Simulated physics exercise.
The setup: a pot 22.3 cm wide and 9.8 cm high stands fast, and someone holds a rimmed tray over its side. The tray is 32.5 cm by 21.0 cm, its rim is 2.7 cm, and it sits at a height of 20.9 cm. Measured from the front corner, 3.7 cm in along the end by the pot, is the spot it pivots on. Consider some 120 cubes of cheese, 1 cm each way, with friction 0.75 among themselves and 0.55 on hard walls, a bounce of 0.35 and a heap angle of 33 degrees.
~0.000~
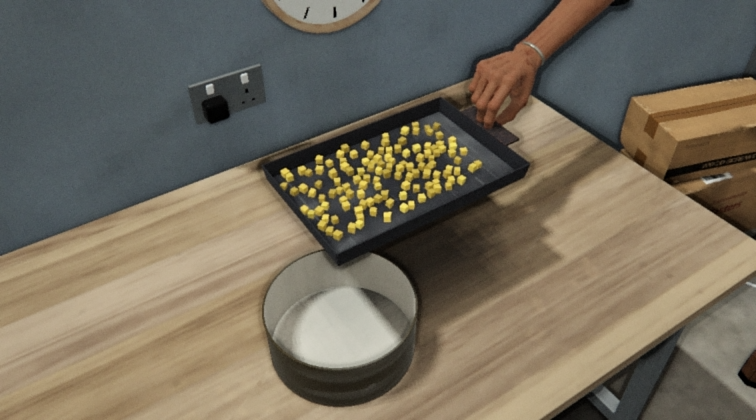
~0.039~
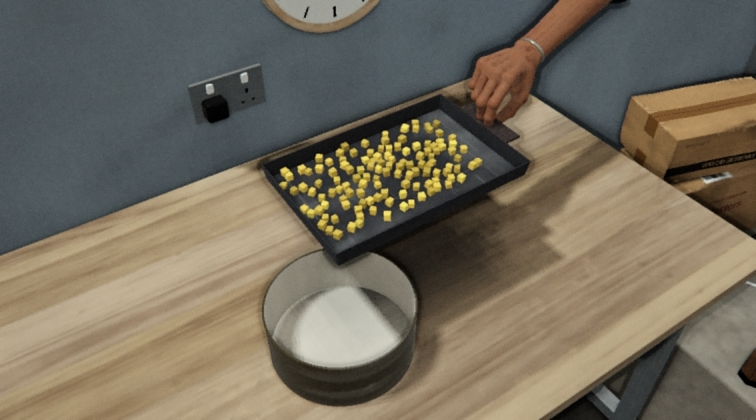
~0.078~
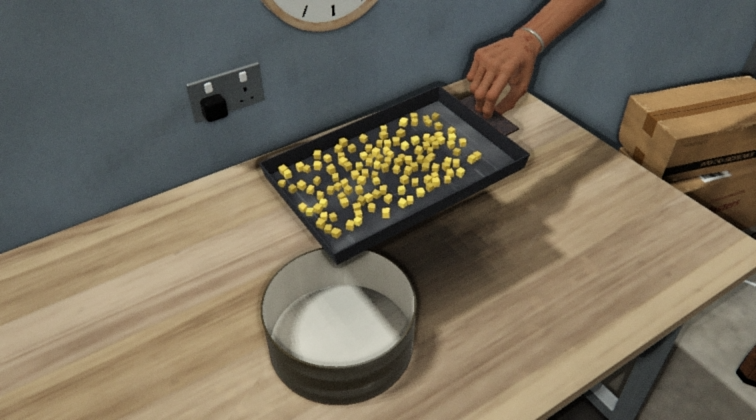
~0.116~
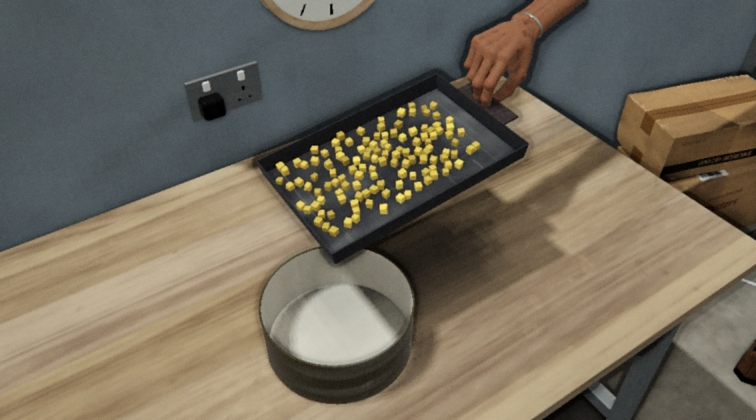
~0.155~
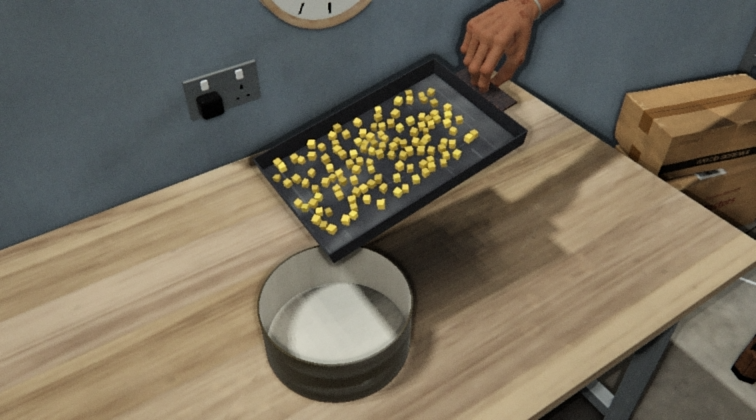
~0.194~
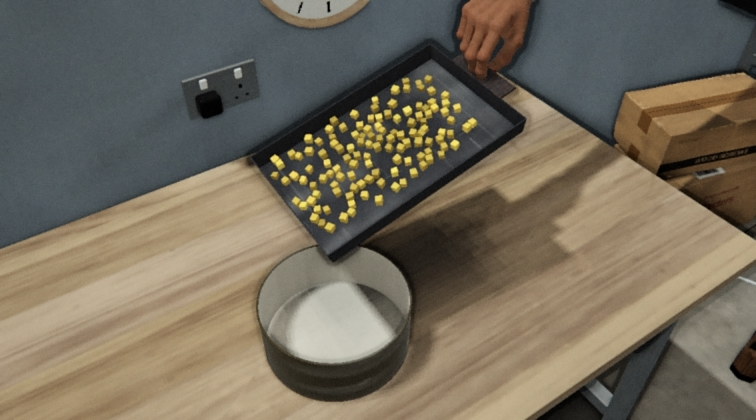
A hand tilts a dark tray of small yellow cubes down toward its left front corner.
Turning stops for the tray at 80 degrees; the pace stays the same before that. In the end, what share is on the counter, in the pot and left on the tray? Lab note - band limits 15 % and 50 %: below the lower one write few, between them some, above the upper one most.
Counter = some; pot = some; tray = some.
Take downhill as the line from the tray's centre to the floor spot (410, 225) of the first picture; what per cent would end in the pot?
My best guess is some 45 per cent.
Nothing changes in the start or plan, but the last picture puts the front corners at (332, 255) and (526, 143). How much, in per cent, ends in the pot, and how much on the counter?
Pot 45; counter 20.
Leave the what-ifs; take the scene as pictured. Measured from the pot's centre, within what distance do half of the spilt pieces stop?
That comes to near 34 cm.
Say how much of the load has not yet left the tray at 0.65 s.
Around 100 percent.
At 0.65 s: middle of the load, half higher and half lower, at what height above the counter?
I'd say near 26 cm.
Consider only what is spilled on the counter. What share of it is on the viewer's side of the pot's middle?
Near 60 in a hundred.
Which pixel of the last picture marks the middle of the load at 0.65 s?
Near (302, 209).
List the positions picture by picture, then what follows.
In the first picture, tray tilt 0 degrees, front corners at (338, 251) and (527, 163); middle of the pieces at (387, 174); pot at (340, 303).
In the second picture, tray tilt 1 degrees, front corners at (337, 251) and (527, 161); middle of the pieces at (386, 172).
In the third picture, tray tilt 3 degrees, front corners at (336, 251) and (526, 154); middle of the pieces at (385, 168).
In the fourth picture, tray tilt 7 degrees, front corners at (333, 251) and (525, 143), lowest corner left front; middle of the pieces at (383, 161).
In the fifth picture, tray tilt 11 degrees, front corners at (330, 251) and (524, 130), lowest corner left front; middle of the pieces at (380, 154).
In the sixth picture, tray tilt 16 degrees, front corners at (328, 252) and (523, 118), lowest corner left front; middle of the pieces at (377, 147); pot at (334, 298). Its pace works out near 120 degrees a second.
After 0.47 s, tilt 48 degrees; the tray holds 100 %, the pot 0 %.
After 0.65 s, tilt 70 degrees; the tray holds 100 %, the pot 0 %.
After 0.95 s, tilt 80 degrees; the tray holds 35 %, the pot 15 %.
By 2.2 s all is still; counter 45 %, pot 25 %, tray 30 %.
